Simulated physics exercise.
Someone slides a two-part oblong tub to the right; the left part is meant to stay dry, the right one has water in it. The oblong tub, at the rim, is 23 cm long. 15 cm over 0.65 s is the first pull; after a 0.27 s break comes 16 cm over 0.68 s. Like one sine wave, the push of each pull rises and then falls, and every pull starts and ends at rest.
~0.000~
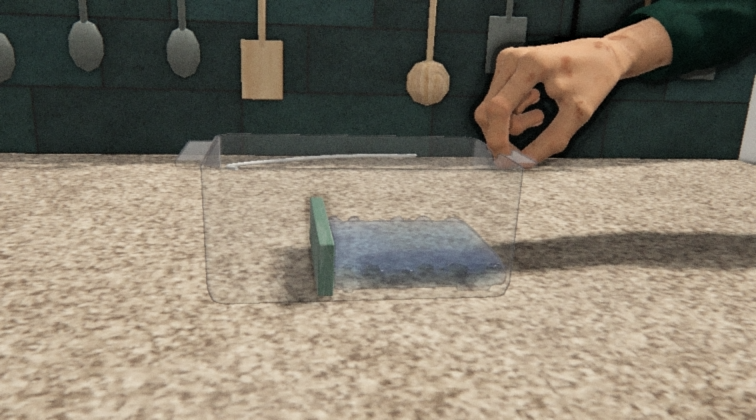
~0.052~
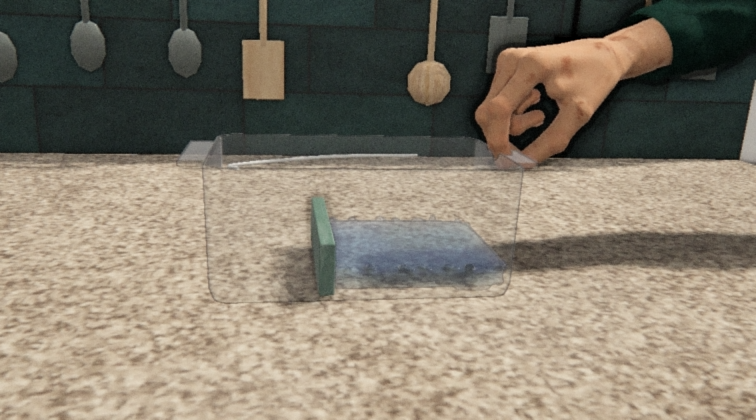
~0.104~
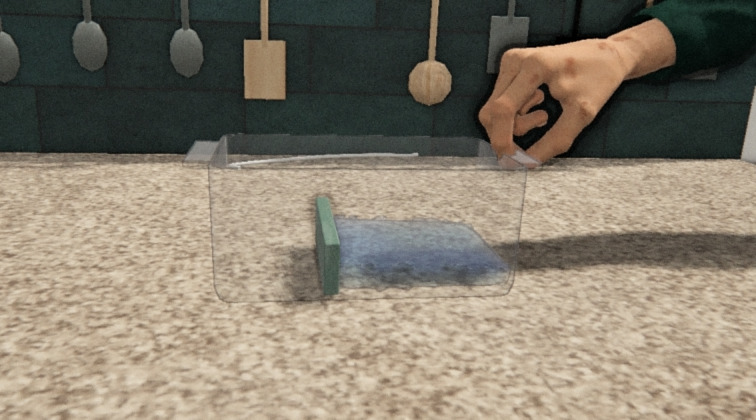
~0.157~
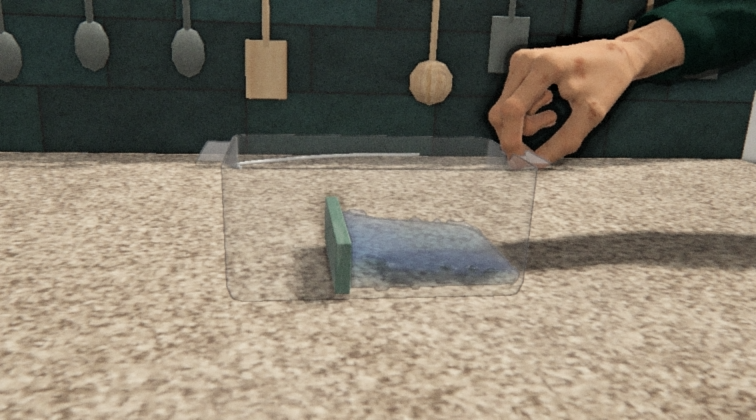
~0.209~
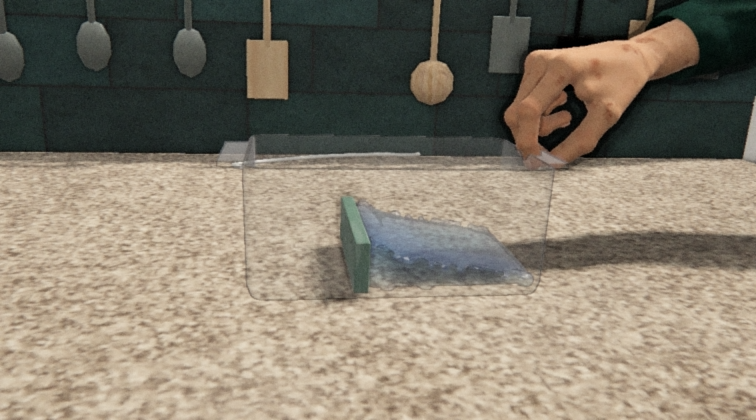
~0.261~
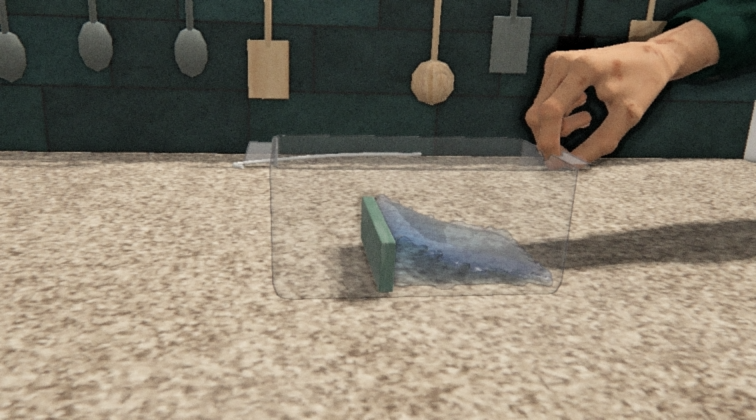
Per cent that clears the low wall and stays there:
Roughly 9 per cent.
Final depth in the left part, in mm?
I'd estimate close to 4 millimetres of depth.
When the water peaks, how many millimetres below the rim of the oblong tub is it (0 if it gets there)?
Gap to rim at peak: Around 10 mm.
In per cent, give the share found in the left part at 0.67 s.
Roughly 0 percent.
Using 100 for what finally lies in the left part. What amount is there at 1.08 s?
Around 70%.
After 0.67 s it has gone 15 cm; 1 per cent is on the left side and 1 is out of the oblong tub.
After 1.08 s it has gone 16 cm; 6 per cent is on the left side and 1 is out of the oblong tub.
After 1.49 s it has gone 31 cm; 6 per cent is on the left side and 1 is out of the oblong tub.
After 1.90 s it has gone 31 cm; 9 per cent is on the left side and 1 is out of the oblong tub.
In the end 9 per cent is on the left side and 1 is out of the oblong tub.
